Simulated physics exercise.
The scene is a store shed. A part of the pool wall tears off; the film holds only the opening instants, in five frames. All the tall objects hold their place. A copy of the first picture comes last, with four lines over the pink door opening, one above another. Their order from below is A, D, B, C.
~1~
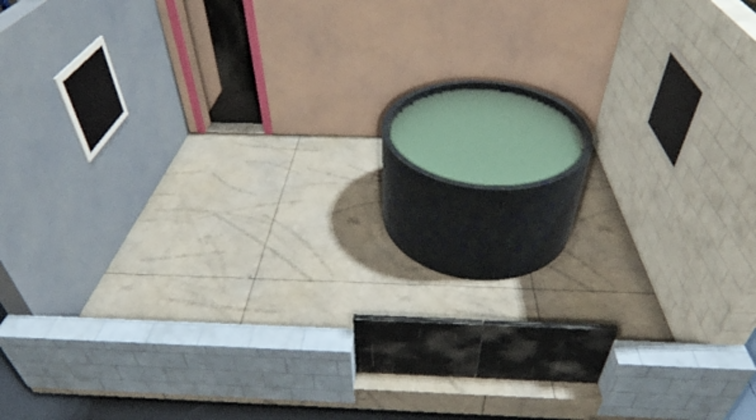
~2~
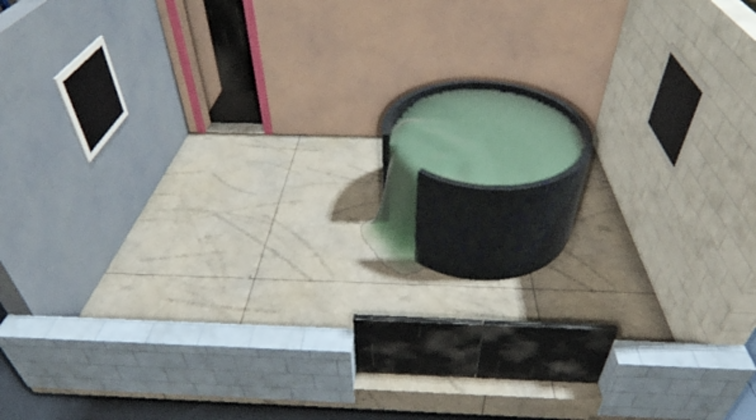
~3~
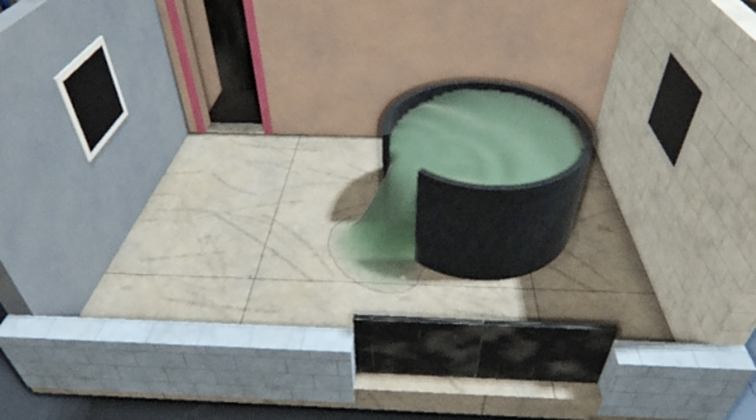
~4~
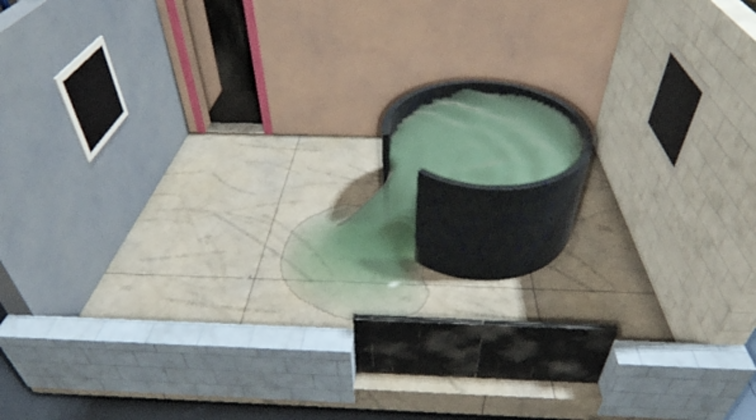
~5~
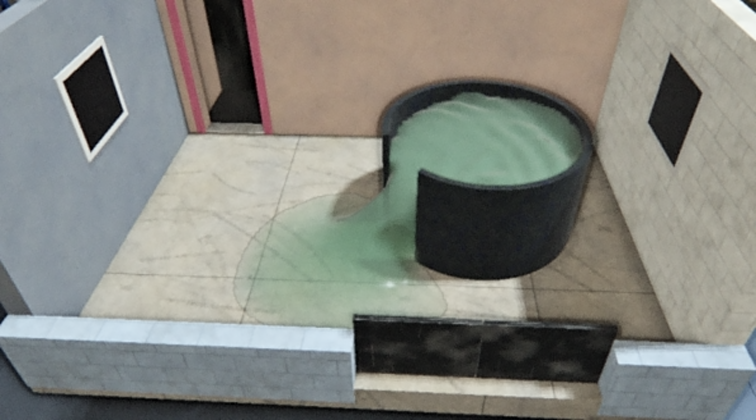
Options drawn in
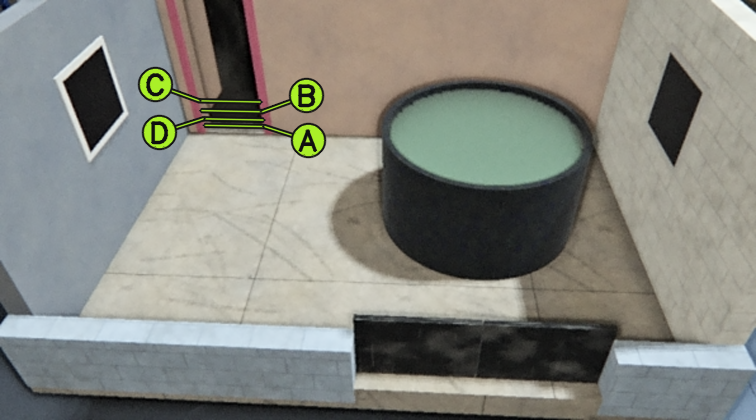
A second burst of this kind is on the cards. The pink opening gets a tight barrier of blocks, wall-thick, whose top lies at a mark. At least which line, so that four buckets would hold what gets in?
Take B.
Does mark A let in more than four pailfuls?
Yes, that goes wrong.
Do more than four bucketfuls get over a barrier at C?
No.
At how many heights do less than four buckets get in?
Two.
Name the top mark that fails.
It is D.
On the marked copy, A at (234, 125); B at (231, 111); C at (229, 101); D at (233, 119); from the bottom up A, D, B, C.
With A, dozens of bucketfuls pour in.
With B, a bucket or two gets in.
With C, nothing gets over.
With D, some 15 bucketfuls get in.
